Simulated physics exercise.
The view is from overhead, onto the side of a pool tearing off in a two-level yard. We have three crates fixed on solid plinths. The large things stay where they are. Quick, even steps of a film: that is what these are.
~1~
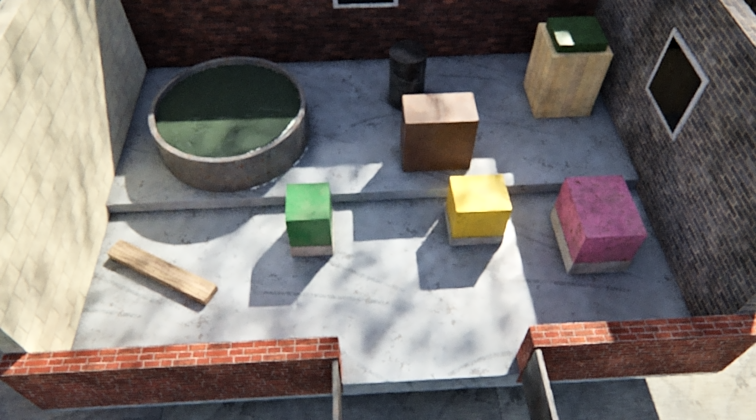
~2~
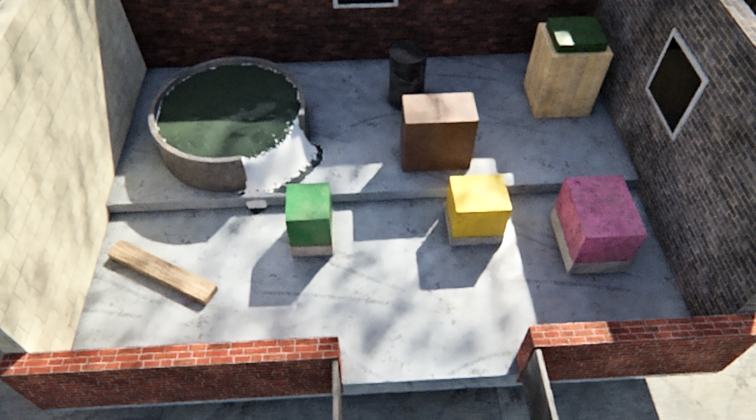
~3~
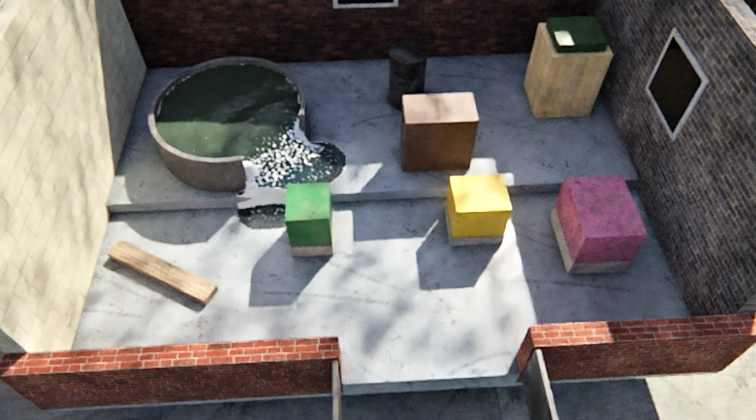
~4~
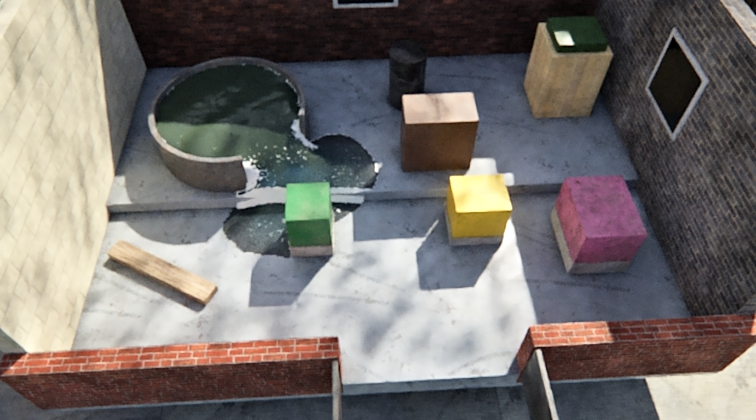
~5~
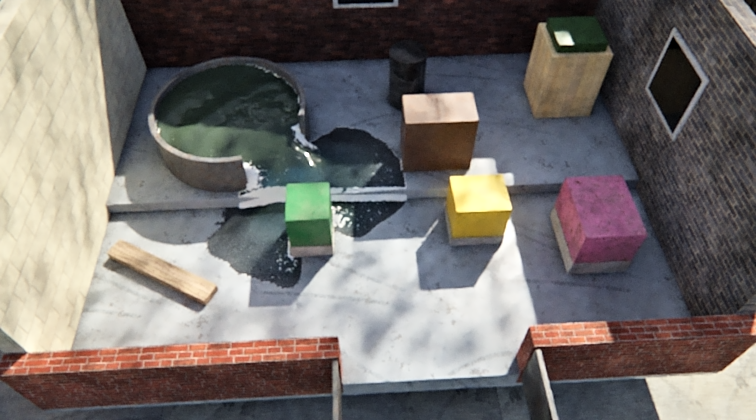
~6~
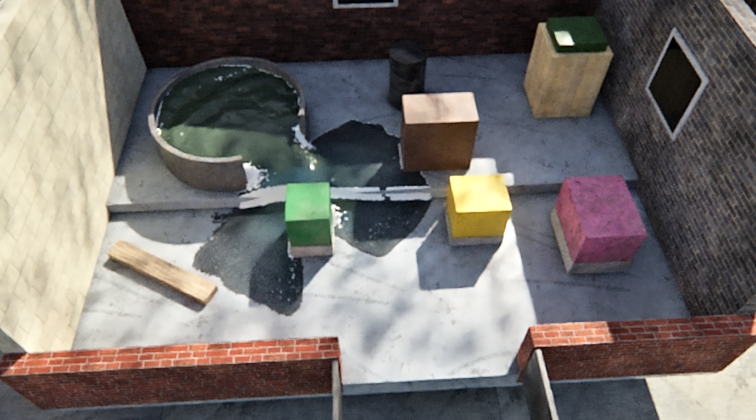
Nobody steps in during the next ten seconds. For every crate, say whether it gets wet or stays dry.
Green crate: Doused. Yellow crate: Doused. Pink crate: Clear.
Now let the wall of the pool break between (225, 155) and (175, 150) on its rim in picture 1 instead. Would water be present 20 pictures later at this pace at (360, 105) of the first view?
That spot: Spared.
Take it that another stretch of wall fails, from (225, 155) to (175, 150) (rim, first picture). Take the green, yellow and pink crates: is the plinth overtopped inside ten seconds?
Then the green crate is untouched, the yellow crate is untouched and the pink crate is untouched.
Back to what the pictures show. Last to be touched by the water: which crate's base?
Result - the pink one.
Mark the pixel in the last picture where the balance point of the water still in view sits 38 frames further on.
It is around (339, 219).
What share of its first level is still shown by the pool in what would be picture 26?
38 percent or so.
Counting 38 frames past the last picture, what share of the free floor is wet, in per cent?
Roughly 60 percent, I reckon.
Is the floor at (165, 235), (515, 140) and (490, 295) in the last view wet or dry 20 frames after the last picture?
In turn: Awash, no water, awash.
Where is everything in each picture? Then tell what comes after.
Still water in the round pool at (229, 109), in the first frame.
Water pours out at (281, 161) and has run to (245, 193), in the second frame.
The front is at (254, 221), out from the gap at (282, 163), in the third frame.
Water pours out at (282, 163) and has run to (288, 253), in the fourth frame.
The front is at (287, 280), out from the gap at (282, 163), in the fifth frame.
The front is at (291, 305), out from the gap at (282, 163), in the sixth frame.
A moment on, water covers 20 % of the floor; the green crate water round its plinth, the yellow crate water round its plinth, the pink crate not reached.
Next, water covers 40 % of the floor; the green crate water round its plinth, the yellow crate water round its plinth, the pink crate water round its plinth.
Then, water covers 50 % of the floor; the green crate water round its plinth, the yellow crate water round its plinth, the pink crate water round its plinth.
Later, water covers 60 % of the floor; the green crate water round its plinth, the yellow crate water round its plinth, the pink crate water round its plinth.
In the end, water covers 60 % of the floor; the green crate was topped, the yellow crate was topped, the pink crate stayed above the water.
